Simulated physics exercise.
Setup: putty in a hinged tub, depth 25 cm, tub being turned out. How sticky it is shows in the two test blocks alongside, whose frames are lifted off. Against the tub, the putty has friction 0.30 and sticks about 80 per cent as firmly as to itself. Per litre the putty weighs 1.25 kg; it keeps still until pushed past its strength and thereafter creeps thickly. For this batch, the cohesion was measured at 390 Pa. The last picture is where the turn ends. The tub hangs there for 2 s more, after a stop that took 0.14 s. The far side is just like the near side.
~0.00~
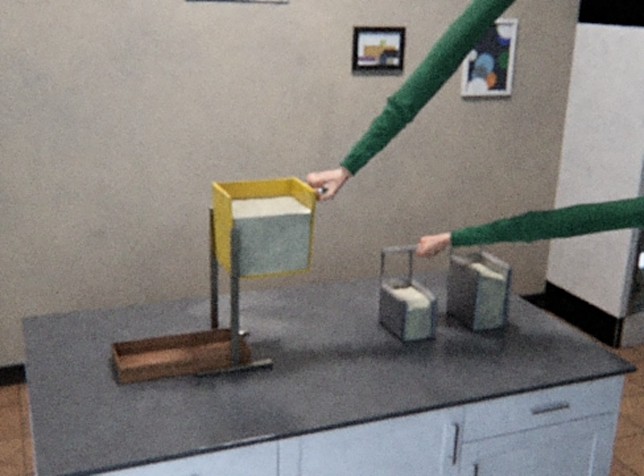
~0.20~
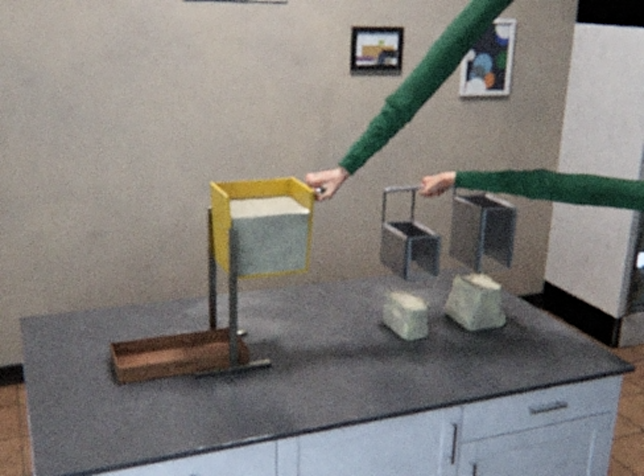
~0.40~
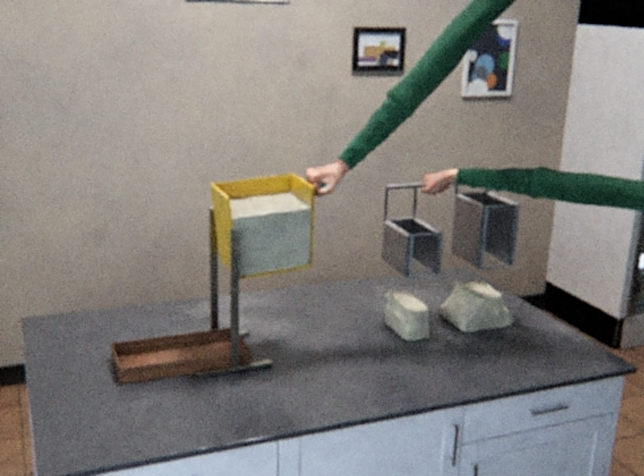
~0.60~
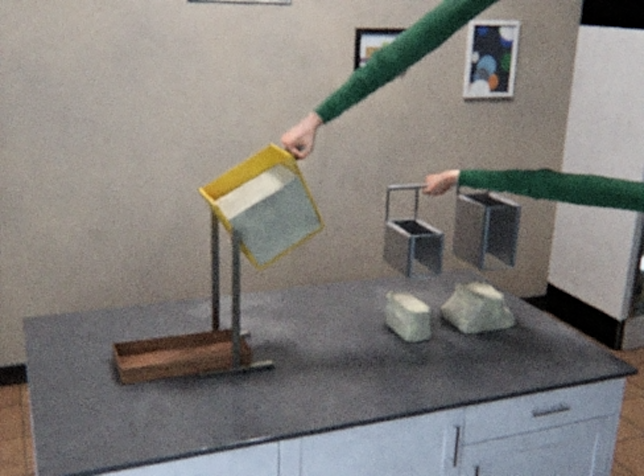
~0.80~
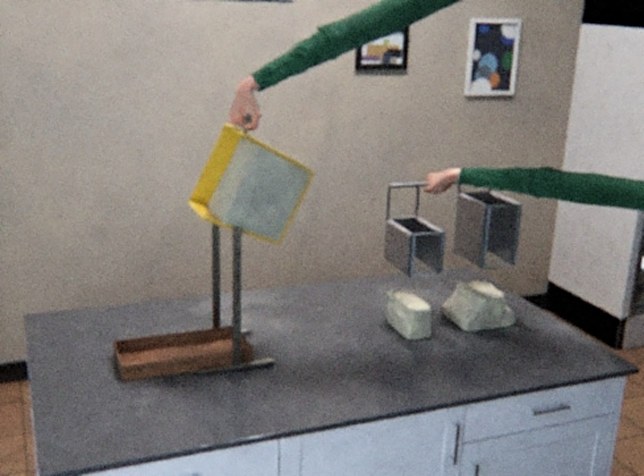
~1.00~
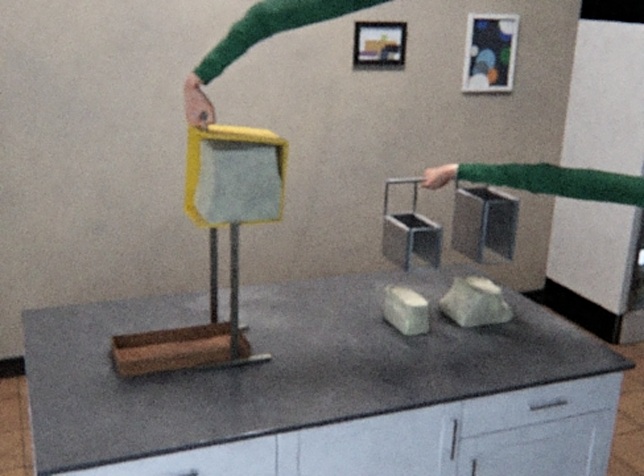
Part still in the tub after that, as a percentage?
Close to 53 %.
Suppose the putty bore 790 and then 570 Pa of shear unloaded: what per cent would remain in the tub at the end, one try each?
First 100 %, second 70 %.
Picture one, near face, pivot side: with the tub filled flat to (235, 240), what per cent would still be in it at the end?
In that case some 80 per cent.
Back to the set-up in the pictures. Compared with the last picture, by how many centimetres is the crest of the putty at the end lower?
11 cm.
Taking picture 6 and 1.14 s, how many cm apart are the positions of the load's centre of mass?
Around 5 centimetres.
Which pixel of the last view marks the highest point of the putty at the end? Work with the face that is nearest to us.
Close to pixel (258, 185).
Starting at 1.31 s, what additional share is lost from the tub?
Load share from then on: Near 10 %.
After 1.14 s, the tub is at 86 degrees and holds 89 %.
After 1.31 s, the tub is at 86 degrees and holds 63 %.
After 1.48 s, the tub is at 86 degrees and holds 53 %.
After 1.65 s, the tub is at 86 degrees and holds 53 %.
After 3.00 s, the tub is at 86 degrees and holds 53 %.
